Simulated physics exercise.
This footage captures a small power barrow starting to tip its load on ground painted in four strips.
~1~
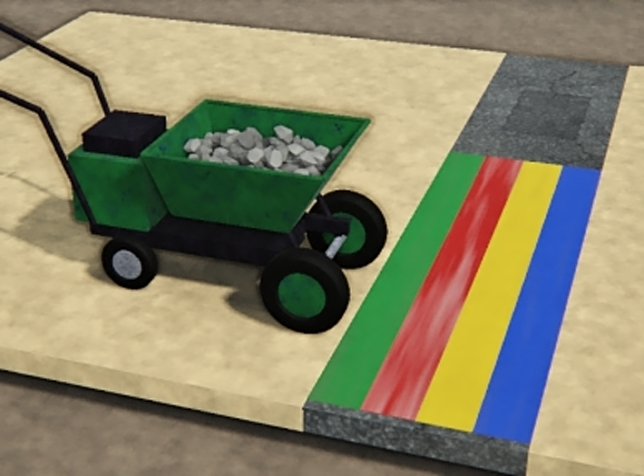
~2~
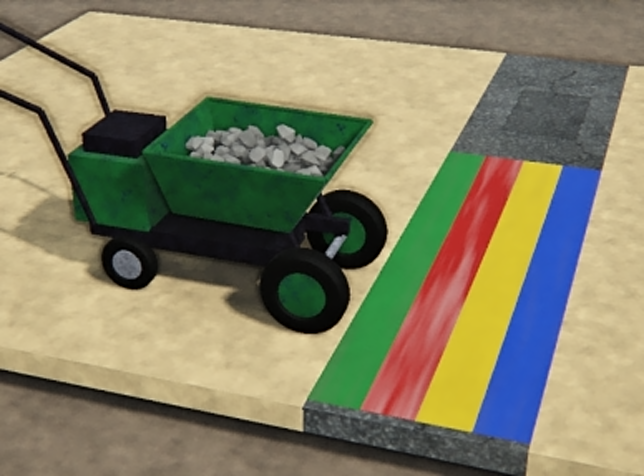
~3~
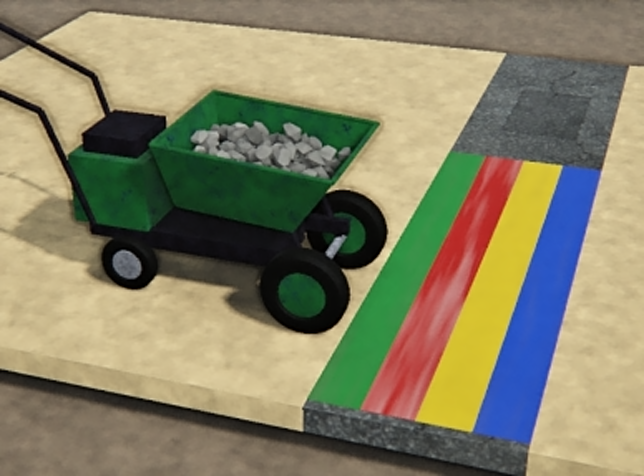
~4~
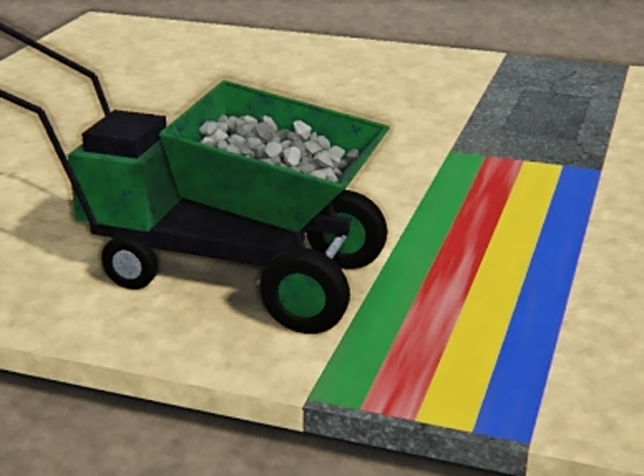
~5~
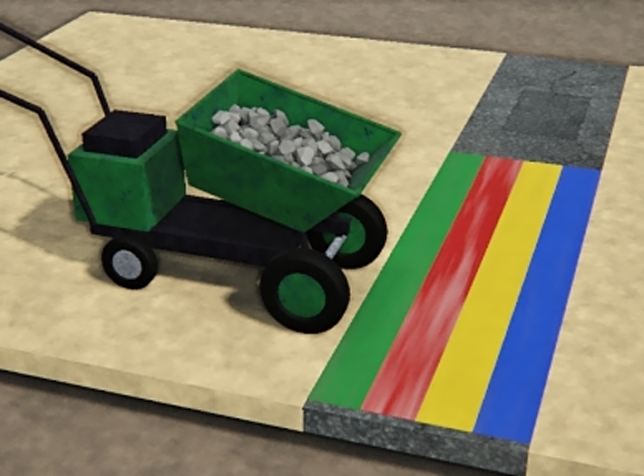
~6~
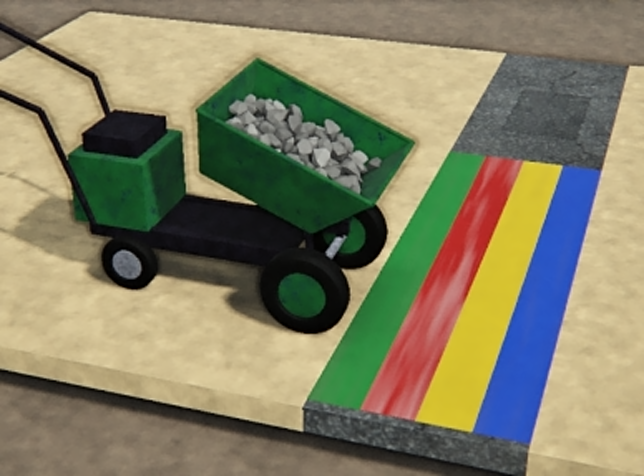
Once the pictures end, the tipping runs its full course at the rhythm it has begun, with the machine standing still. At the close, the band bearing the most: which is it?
It is the yellow band.
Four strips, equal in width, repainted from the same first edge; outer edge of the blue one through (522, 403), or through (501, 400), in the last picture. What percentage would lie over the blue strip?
First 30 in a hundred, then 30 in a hundred.
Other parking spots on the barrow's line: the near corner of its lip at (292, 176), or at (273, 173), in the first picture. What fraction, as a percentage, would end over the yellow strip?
You'd get 30 in a hundred the first time and 30 in a hundred the second.
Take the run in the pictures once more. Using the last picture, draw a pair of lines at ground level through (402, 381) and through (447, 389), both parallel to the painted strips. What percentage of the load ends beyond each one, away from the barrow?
Estimate, first then second: 90 %, 70 %.
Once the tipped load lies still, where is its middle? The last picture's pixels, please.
Somewhere around (502, 315) in the final view.
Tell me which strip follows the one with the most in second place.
Number two is the strip in blue.
Shortly afterwards, skip tipped steeply; the whole lot in the skip.
Next, skip tipped right over; the bulk in the skip; only a few over the red strip; near a quarter over the yellow strip; a little over the blue strip; only a few falling.
Some moments later, skip tipped right over; a little in the skip; a little over the red strip; near a third over the yellow strip; near a quarter over the blue strip; a little off the paint.
In the end, skip tipped right over; a little in the skip; none at all over the green strip; a little over the red strip; near a third over the yellow strip; near a quarter over the blue strip; a little off the paint.
